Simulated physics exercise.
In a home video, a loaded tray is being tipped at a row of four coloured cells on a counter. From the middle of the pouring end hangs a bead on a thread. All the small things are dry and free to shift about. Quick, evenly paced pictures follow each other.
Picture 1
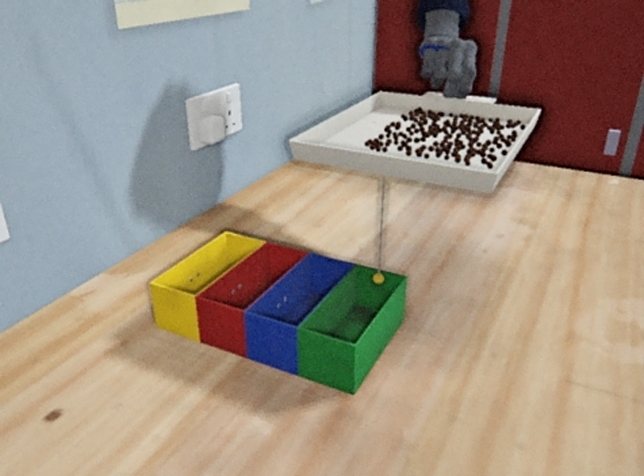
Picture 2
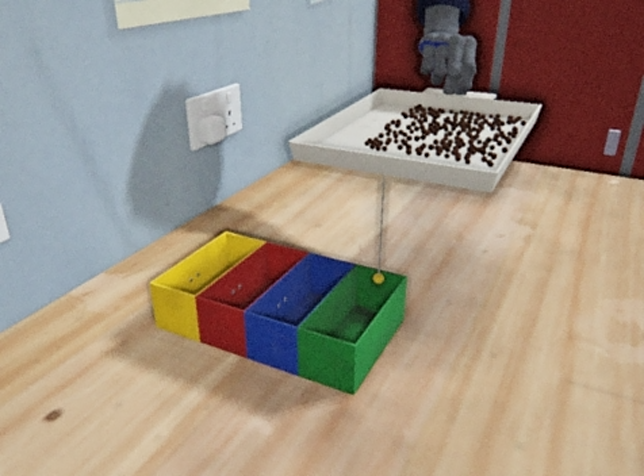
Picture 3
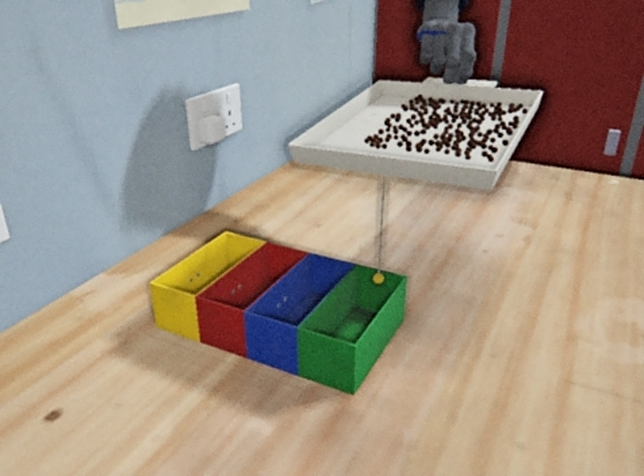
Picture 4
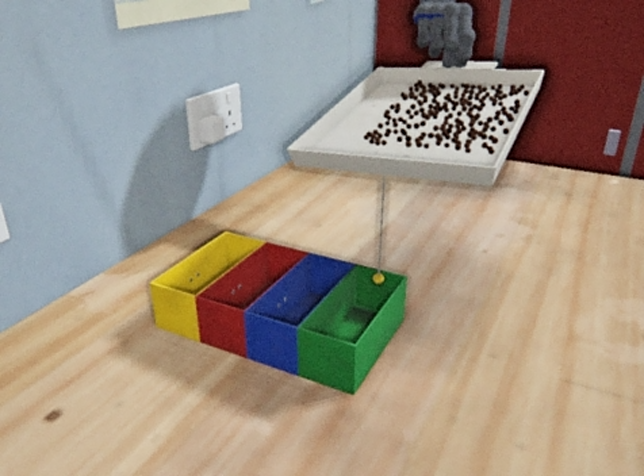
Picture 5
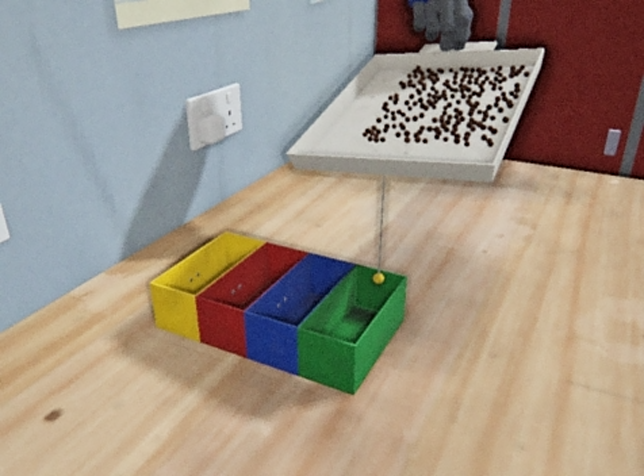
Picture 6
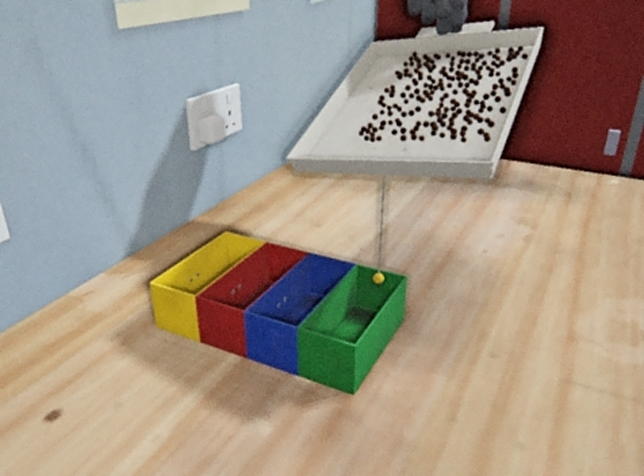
On a pale wooden counter beside a light blue wall with a white socket, a fixed camera looks down at an angle. Yellow, red, blue and green cells sit in a joined row, left to right, below a white tray of dark brown berries, with a yellow bead hanging on a thread. A grey gripper steadily raises the tray's far end, tilting it toward the near edge, while the berries shift slightly.
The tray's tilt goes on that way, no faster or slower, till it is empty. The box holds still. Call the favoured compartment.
The blue compartment is favoured.
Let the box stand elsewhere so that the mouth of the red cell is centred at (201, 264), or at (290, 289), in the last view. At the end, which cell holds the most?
The cell in green, then that red cell.
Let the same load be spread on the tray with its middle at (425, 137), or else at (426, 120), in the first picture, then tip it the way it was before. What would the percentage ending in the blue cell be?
First about 80, then 80 per cent.
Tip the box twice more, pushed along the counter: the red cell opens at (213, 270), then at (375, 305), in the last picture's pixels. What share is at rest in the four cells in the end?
Estimate: 90 % first, 50 % second.
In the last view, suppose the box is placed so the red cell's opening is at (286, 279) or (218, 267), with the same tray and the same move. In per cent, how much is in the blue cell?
Roughly 30 per cent, and 40 per cent.
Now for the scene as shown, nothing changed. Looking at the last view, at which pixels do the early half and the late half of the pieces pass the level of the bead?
Early-half point (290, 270); late-half point (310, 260).
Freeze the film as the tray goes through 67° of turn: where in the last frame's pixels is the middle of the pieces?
Roughly at (325, 175).
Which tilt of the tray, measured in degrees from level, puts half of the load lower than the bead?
Somewhere near 105 degrees, I'd say.
Soon after the last picture, tray tipped steeply; most on the tray; a stray few in the red cell; a stray few in the blue cell; about a quarter falling or outside the box.
A little later, tray tipped past a quarter turn; about half on the tray; about a third in the blue cell; a small part in the red cell; a stray few in the green cell; a stray few in the yellow cell; a small part falling or outside the box.
Later still, tray tipped past a quarter turn; about two thirds in the blue cell; about a quarter in the red cell; a small part in the green cell; a stray few in the yellow cell; a stray few falling or outside the box.
At rest, tray tipped past a quarter turn; about two thirds in the blue cell; about a quarter in the red cell; a small part in the green cell; a stray few in the yellow cell; a stray few outside the box.
